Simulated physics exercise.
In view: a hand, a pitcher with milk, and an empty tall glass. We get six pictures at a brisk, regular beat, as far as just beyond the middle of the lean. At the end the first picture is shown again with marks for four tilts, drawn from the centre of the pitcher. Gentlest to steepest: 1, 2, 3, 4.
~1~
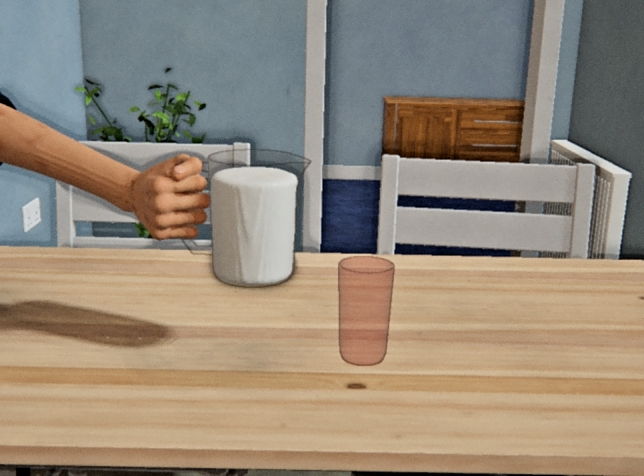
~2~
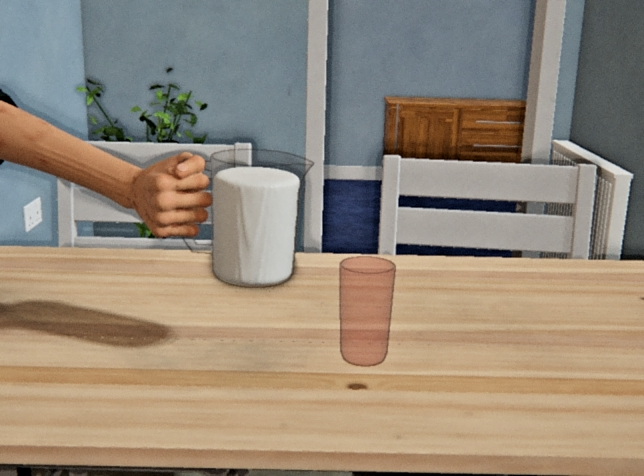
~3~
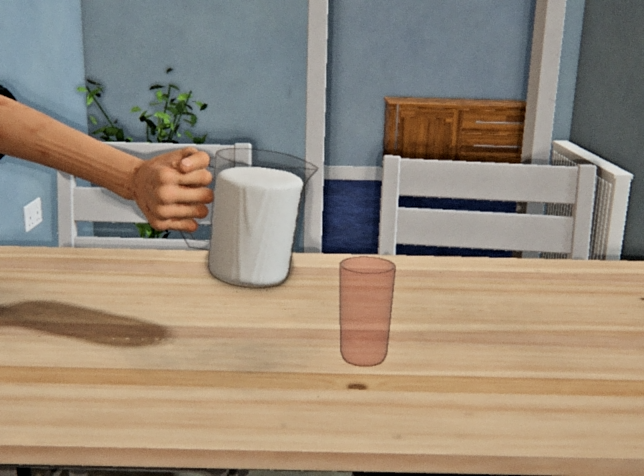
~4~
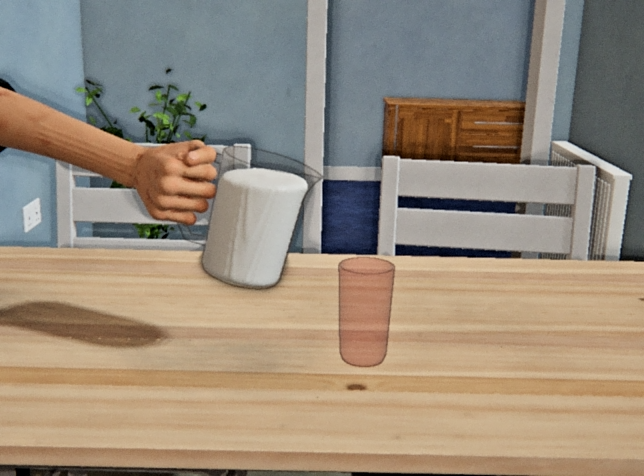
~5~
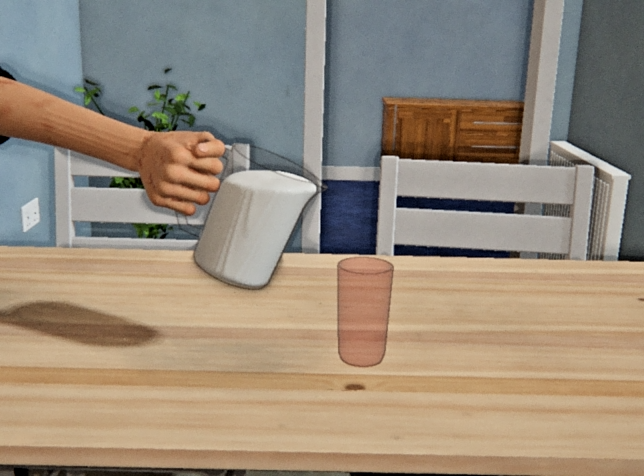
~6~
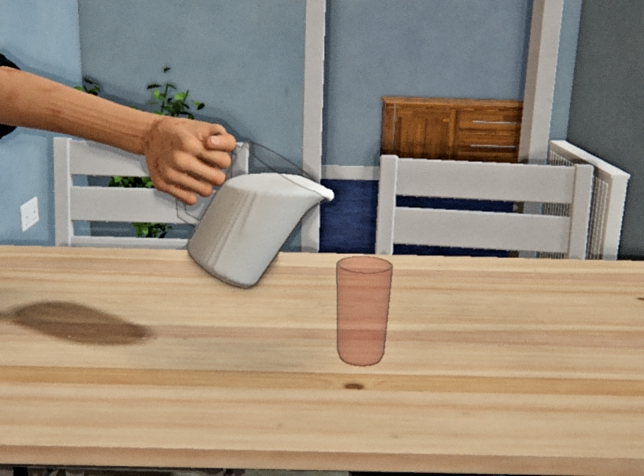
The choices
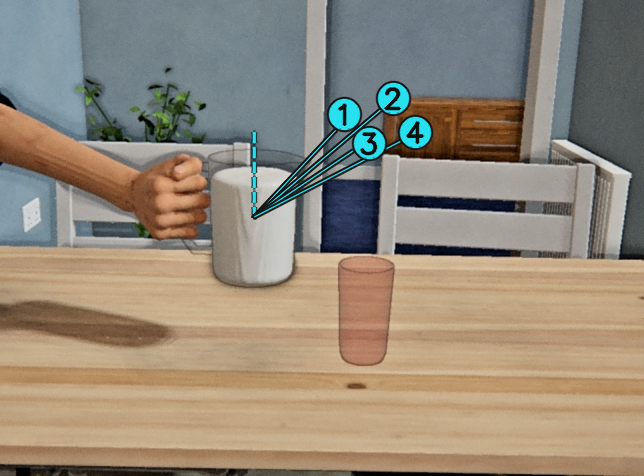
A hand holding a clear pitcher of milk above a wooden table tilted it slowly to the right, near an empty reddish glass, until the milk reached the spout.
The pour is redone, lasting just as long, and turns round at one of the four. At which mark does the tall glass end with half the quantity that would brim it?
2 beats the others.
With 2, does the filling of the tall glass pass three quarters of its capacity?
No, it does not.
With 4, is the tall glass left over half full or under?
Over.
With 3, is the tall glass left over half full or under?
Over half.
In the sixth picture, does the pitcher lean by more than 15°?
Yes, it does.
On the marked copy, 1 at (335, 130); 2 at (380, 110); 3 at (353, 150); 4 at (400, 141).
If 1 is chosen, the tall glass ends with about 35 % of what it can hold.
If 2 is chosen, the tall glass ends with about 51 % of what it can hold.
If 3 is chosen, the tall glass ends with about 68 % of what it can hold.
If 4 is chosen, the tall glass ends with about 86 % of what it can hold.
